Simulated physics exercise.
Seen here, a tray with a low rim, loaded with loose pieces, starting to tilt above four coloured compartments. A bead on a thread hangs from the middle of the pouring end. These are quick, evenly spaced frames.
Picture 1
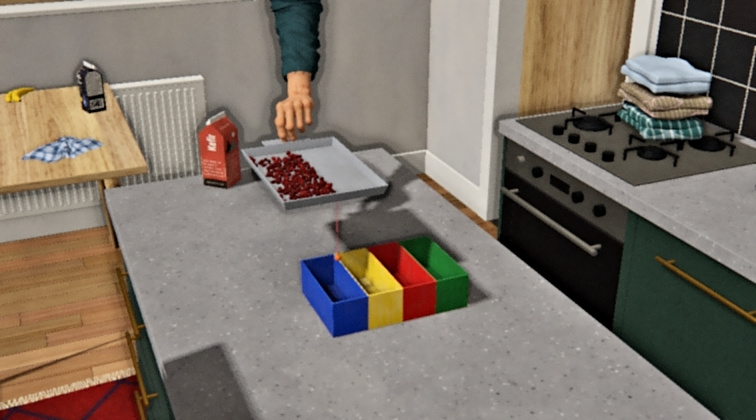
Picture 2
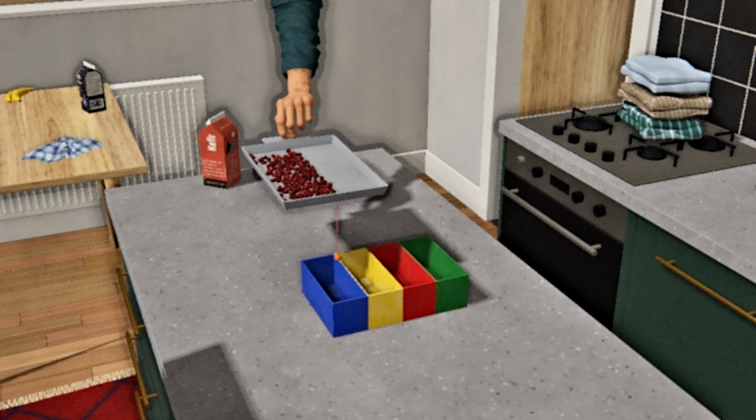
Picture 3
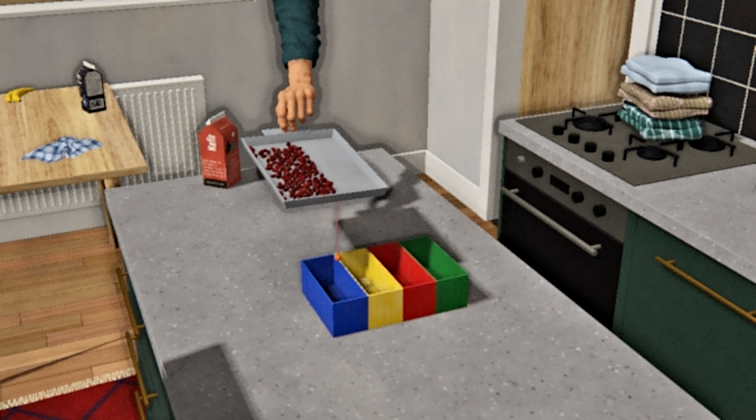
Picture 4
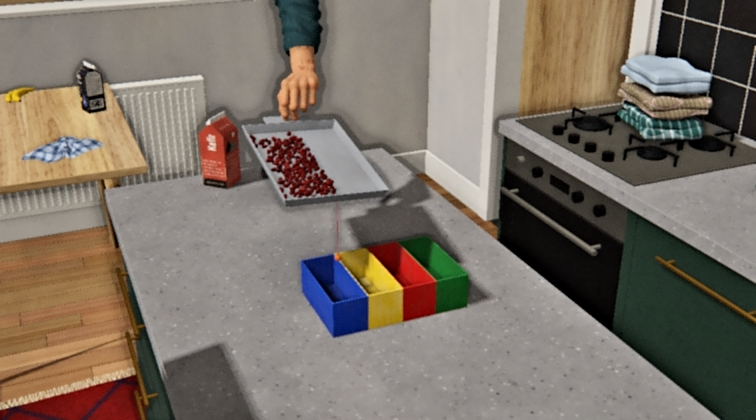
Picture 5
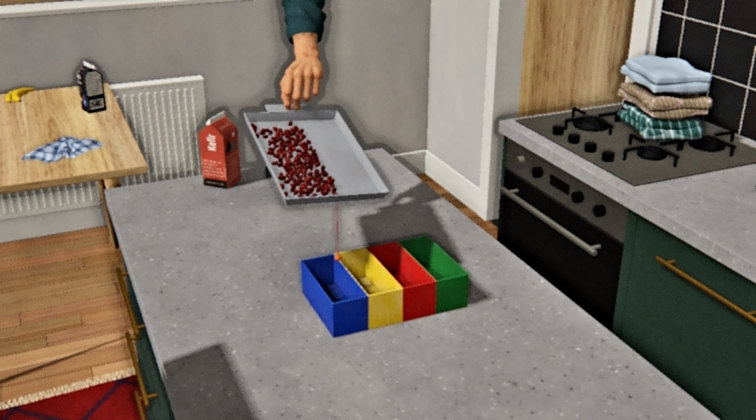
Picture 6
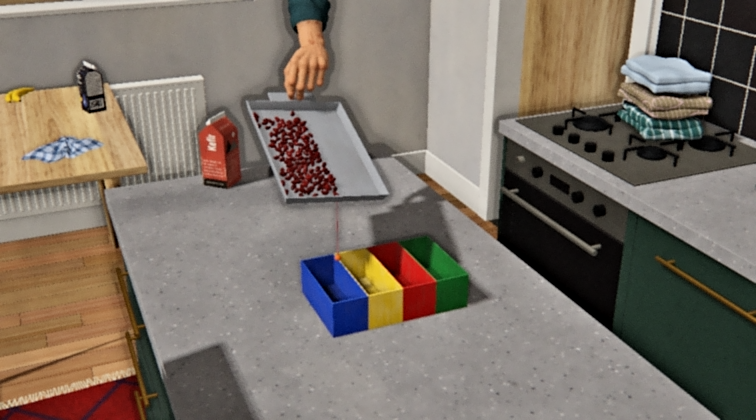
A hand held the far end of a grey tray of red kidney beans and gradually raised it, tilting the tray more steeply toward four coloured compartments on the counter while the beans stayed on it.
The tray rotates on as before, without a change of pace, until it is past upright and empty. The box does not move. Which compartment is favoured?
It favours the red compartment.
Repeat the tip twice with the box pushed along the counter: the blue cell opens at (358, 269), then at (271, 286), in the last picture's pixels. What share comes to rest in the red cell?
The first gives 0 %, the second 10 %.
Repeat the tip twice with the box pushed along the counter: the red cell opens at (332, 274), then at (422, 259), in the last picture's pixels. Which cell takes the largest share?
One: The green one. Two: Yellow.
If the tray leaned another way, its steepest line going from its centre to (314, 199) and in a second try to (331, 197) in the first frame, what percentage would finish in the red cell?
Roughly 0 per cent, and 10 per cent.
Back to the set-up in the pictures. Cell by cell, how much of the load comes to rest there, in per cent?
About: Blue cell 10, yellow cell 30, red cell 60, green cell 0 per cent.
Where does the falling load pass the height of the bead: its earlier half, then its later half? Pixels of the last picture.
Around (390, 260) and then (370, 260).
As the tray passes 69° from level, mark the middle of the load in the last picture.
Near (358, 187).
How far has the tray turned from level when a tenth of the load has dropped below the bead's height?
At about 75°.
Soon, tray tipped steeply; most on the tray; a stray few in the red cell; a small part falling or outside the box.
A while on, tray tipped past a quarter turn; a stray few on the tray; about half in the red cell; about a quarter in the yellow cell; a small part in the blue cell; a stray few in the green cell; about a quarter falling or outside the box.
Towards the end, tray tipped past a quarter turn; about half in the red cell; about a third in the yellow cell; a small part in the blue cell; a stray few in the green cell.
Finally, tray tipped past a quarter turn; about half in the red cell; about a third in the yellow cell; a small part in the blue cell; a stray few in the green cell.
